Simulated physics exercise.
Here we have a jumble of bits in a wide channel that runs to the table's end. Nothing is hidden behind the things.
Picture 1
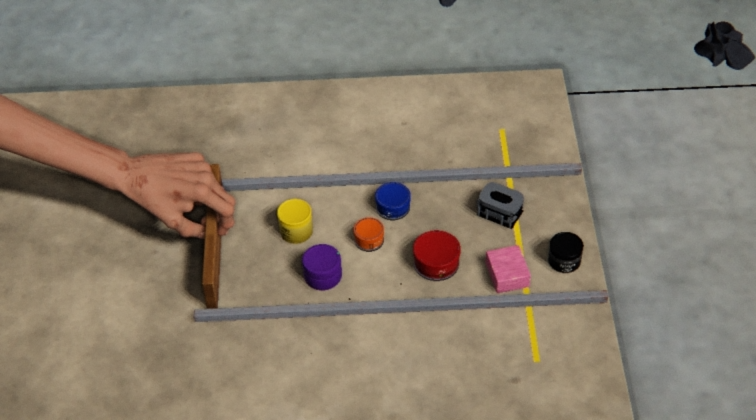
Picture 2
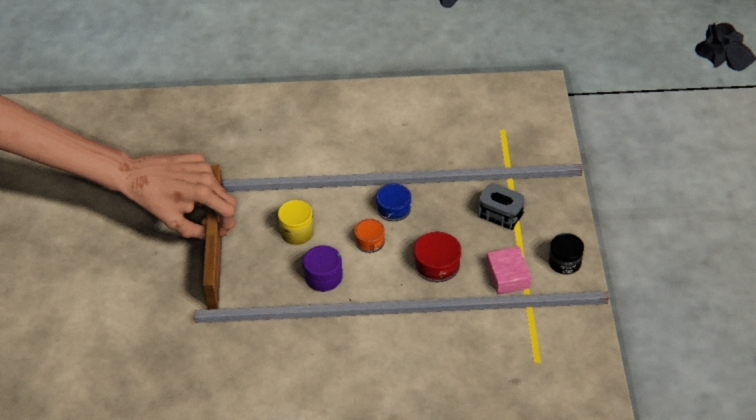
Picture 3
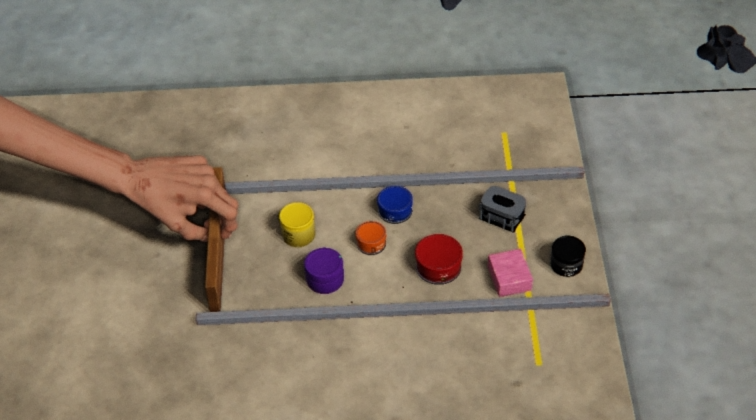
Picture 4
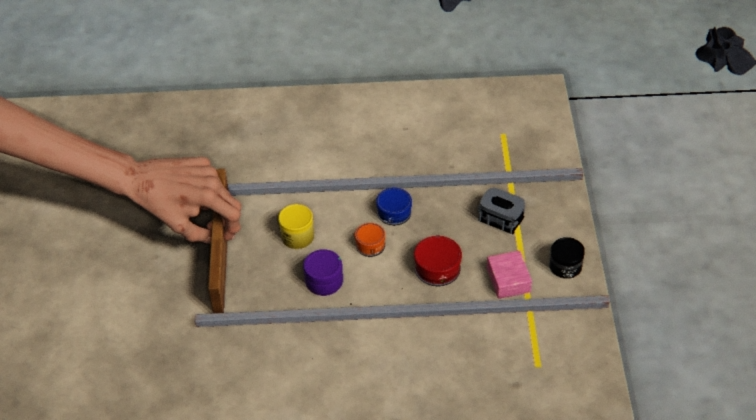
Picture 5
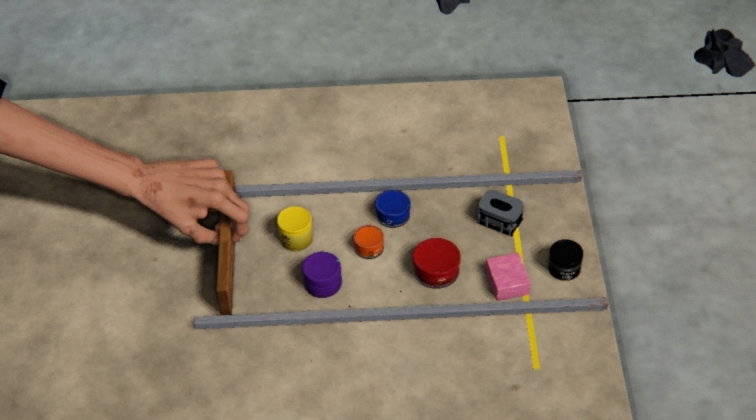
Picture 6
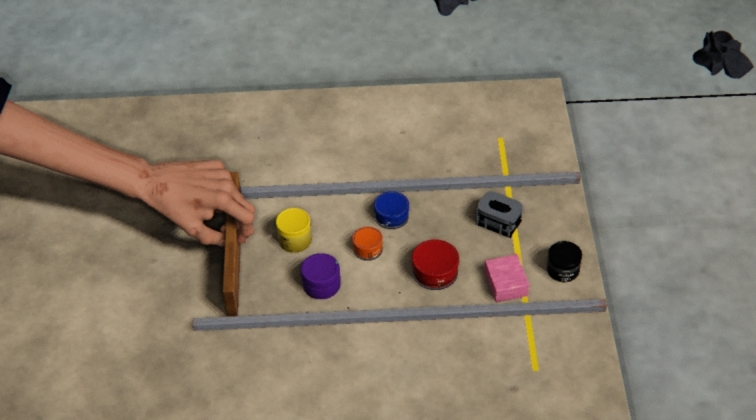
A hand gripping an upright wooden board slides it slowly a short way to the right along a channel between two grey rails, while the camera, looking down from above, drifts very slightly. Yellow and purple containers sit nearest the board, with blue, orange and red ones mid-channel. The grey case, pink block and black tub rest near the yellow tape at right, showing no clear movement of their own.
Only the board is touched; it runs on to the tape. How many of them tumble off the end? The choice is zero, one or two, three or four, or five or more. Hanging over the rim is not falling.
As it turns out, the number that fall off is one or two.
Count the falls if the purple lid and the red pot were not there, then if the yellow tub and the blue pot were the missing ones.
The counts: 0 and 1.
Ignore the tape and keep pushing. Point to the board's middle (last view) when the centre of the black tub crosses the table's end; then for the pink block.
About (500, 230), and (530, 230) for the other.
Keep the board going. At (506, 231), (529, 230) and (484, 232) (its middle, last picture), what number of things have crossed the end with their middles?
It would be 1, 1 and 0.
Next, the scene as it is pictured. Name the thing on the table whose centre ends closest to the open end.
That is the pink block.
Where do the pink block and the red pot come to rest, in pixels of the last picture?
The pink block at (585, 280), the red pot at (571, 247).
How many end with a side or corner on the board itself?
That makes 4.
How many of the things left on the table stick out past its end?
It comes to 1.
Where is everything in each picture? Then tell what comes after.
The first picture shows black tub (566, 253); grey case (501, 205); pink block (508, 269); board (213, 236); tape (518, 236).
The second picture shows grey case (501, 206); orange tin (370, 236).
The third picture shows pink block (510, 273); purple lid (324, 271).
The fourth picture shows black tub (567, 258); blue pot (394, 207).
The fifth picture shows grey case (501, 213); board (227, 242).
The sixth picture shows black tub (564, 262); grey case (499, 214); pink block (507, 278); board (233, 243); tape (517, 245).
Early on, none off yet; black tub at rest near (564, 262); grey case at rest near (499, 214); pink block at rest near (507, 278).
A while later, none off yet; black tub moving near (572, 262); grey case at rest near (499, 214); pink block travelled about its own width near (533, 278).
Finally, the number that fall off is one or two; lost, black tub.
